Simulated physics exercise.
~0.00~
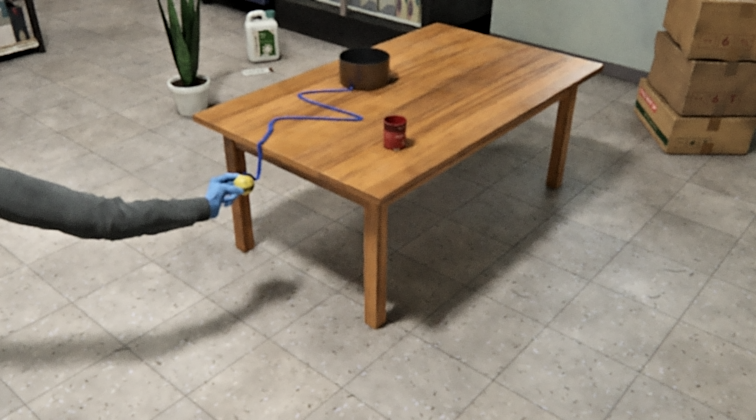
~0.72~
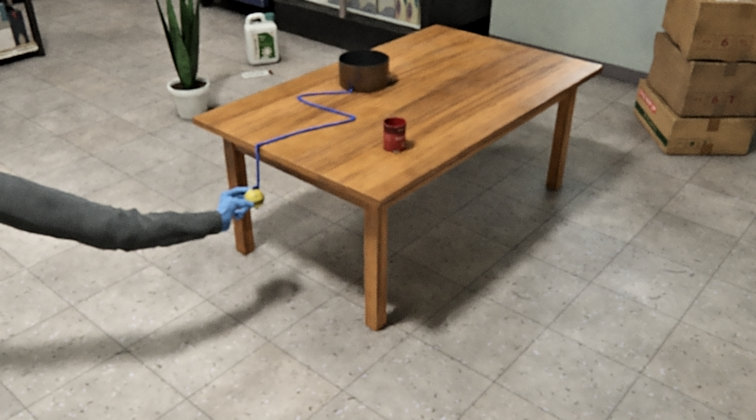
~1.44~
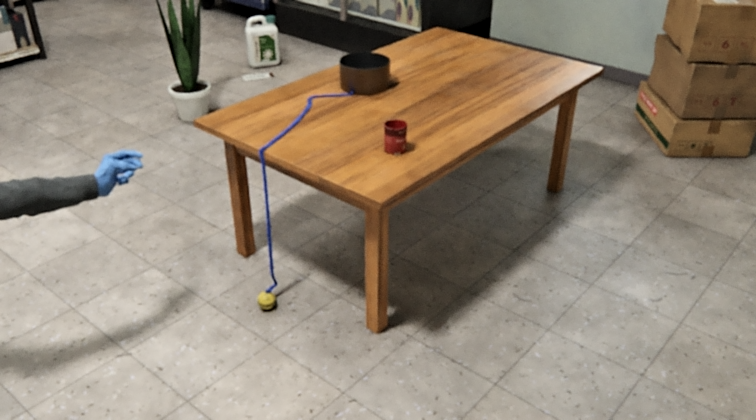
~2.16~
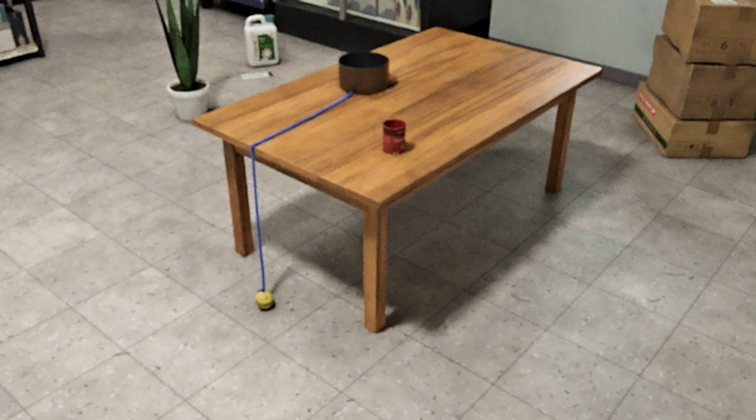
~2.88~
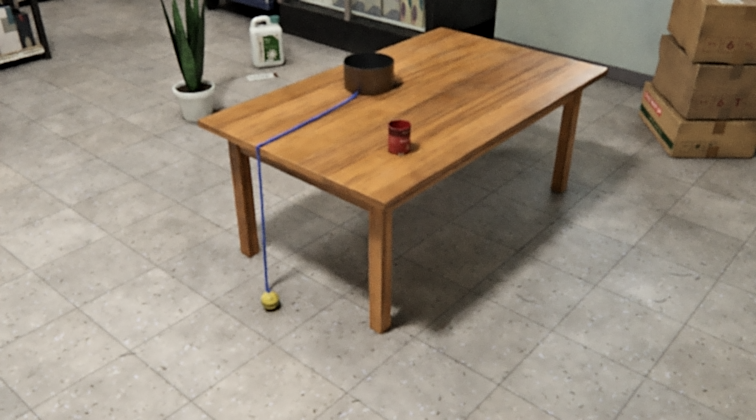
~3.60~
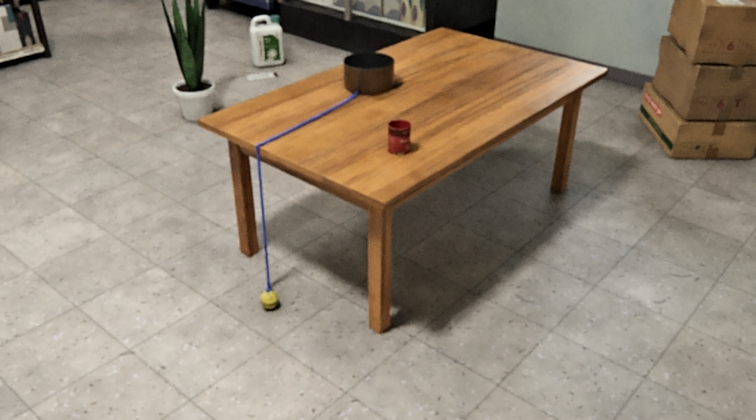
Beside a wooden table, a gloved hand drops a ribboned yellow ball to the floor.
